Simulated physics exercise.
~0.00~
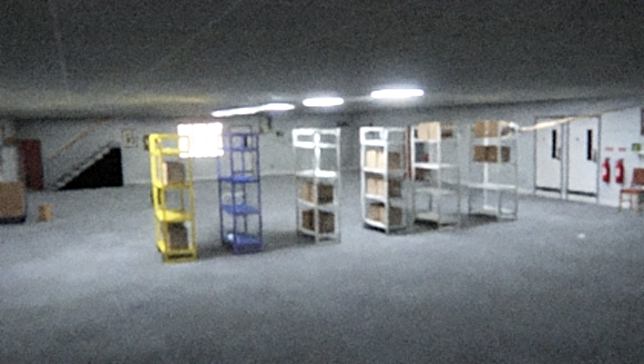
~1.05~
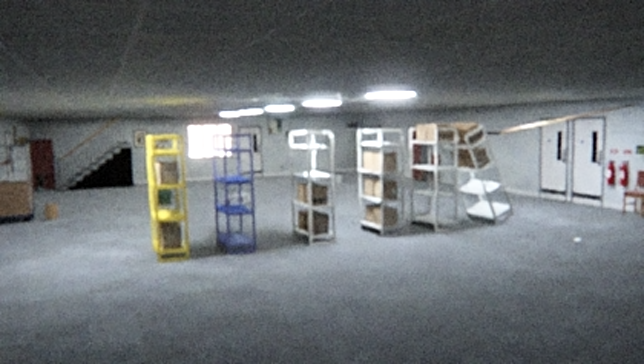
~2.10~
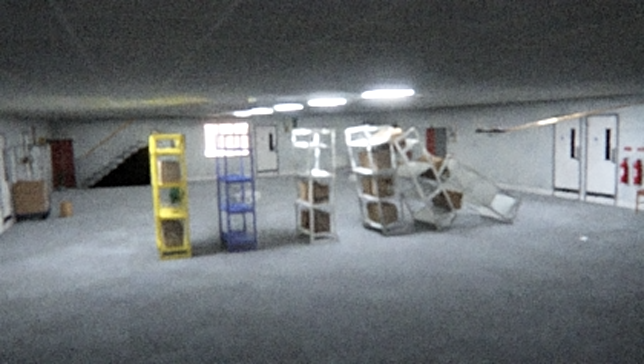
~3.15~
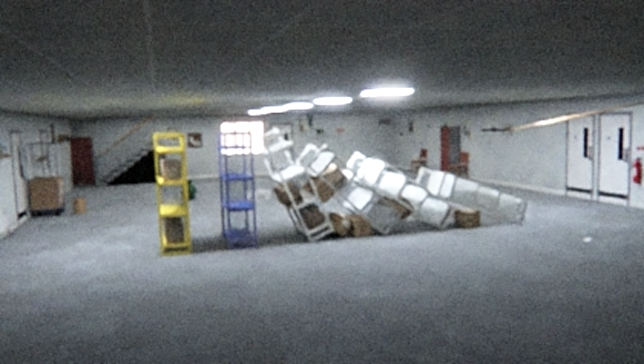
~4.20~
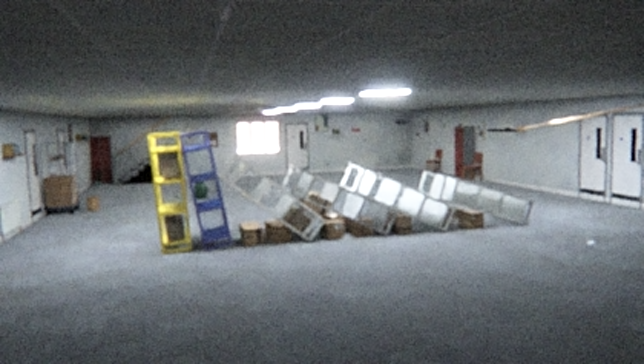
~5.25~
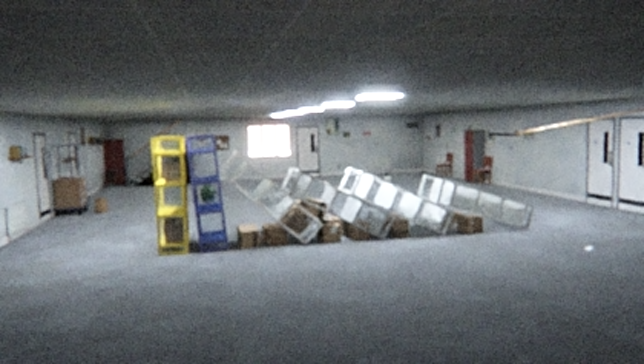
Four pale shelf units topple leftward in turn, spilling cartons, while yellow and blue units stay standing.
